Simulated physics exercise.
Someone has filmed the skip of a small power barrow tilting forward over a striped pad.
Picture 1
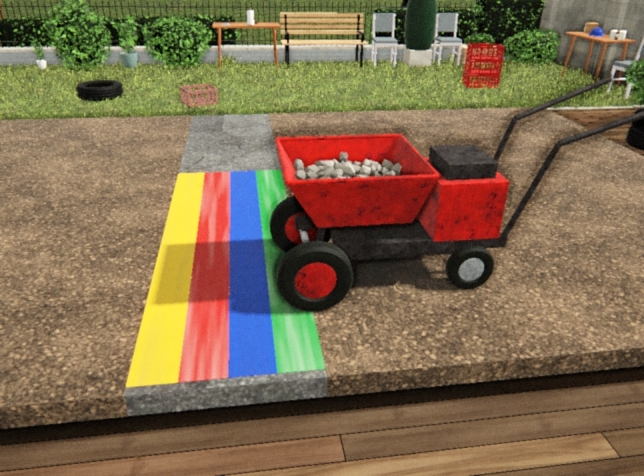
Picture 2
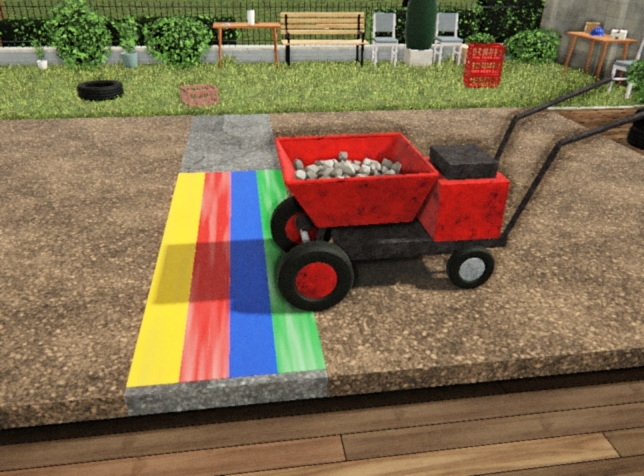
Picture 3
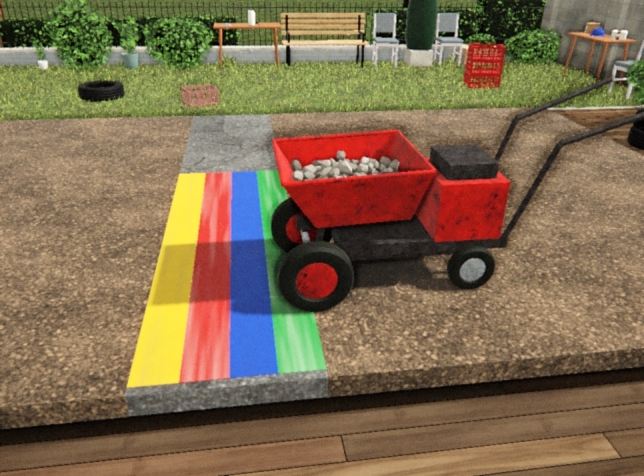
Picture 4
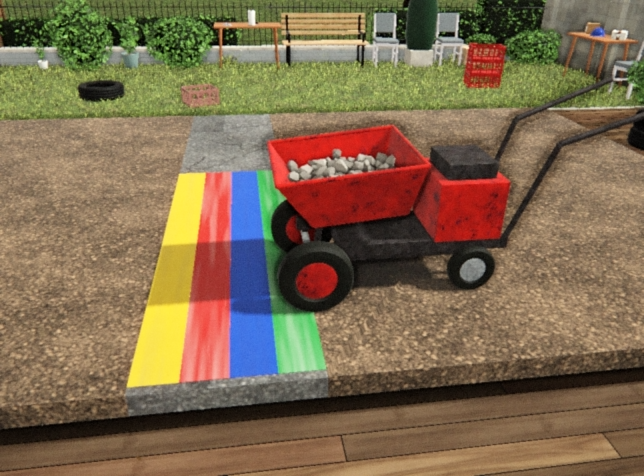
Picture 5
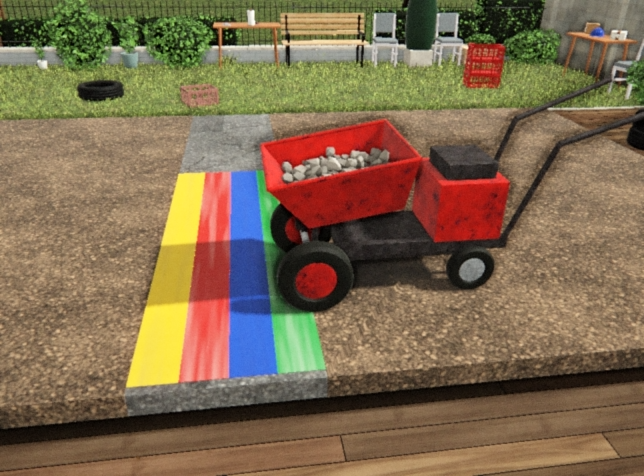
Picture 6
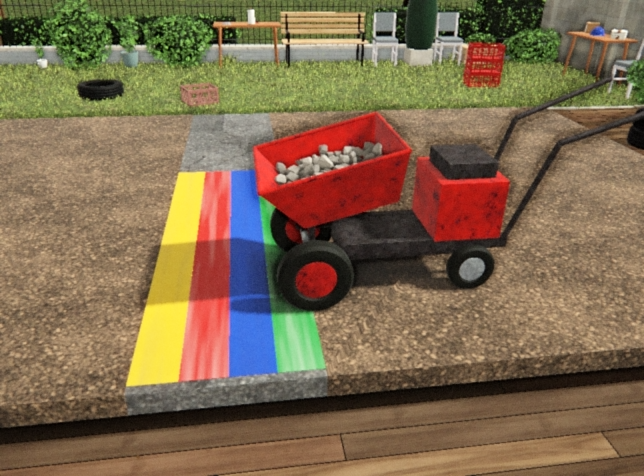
At the start, a red power barrow stands on brown ground with its skip of grey broken stones level, beside a pad striped yellow, red, blue and green. The skip then slowly tilts forward to the left, its rear rising off the frame, while the stones stay heaped inside and the wheels stay still.
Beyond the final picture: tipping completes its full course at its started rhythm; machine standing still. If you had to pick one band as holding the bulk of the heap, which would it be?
I would pick yellow.
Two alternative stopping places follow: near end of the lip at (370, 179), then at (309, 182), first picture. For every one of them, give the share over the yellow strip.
0 % and 20 %.
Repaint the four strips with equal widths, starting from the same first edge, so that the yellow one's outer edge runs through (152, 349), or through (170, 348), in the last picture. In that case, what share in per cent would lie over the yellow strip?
Shares: Near 40 %; near 40 %.
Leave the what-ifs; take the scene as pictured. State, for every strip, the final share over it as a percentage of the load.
In percent: Green strip 0, blue strip 0, red strip 30, yellow strip 40.
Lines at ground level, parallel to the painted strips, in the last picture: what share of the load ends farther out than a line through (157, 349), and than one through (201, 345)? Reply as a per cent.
The first comes to 30 %, the second to 70 %.
Soon, skip tipped steeply; all in the skip.
A while on, skip tipped right over; most in the skip; a small part over the red strip; a stray few over the yellow strip.
Towards the end, skip tipped right over; about a quarter in the skip; about a quarter over the red strip; about a third over the yellow strip; a small part off the paint.
Finally, skip tipped right over; about a quarter in the skip; none over the green strip; a stray few over the blue strip; about a quarter over the red strip; about a third over the yellow strip; a small part off the paint.
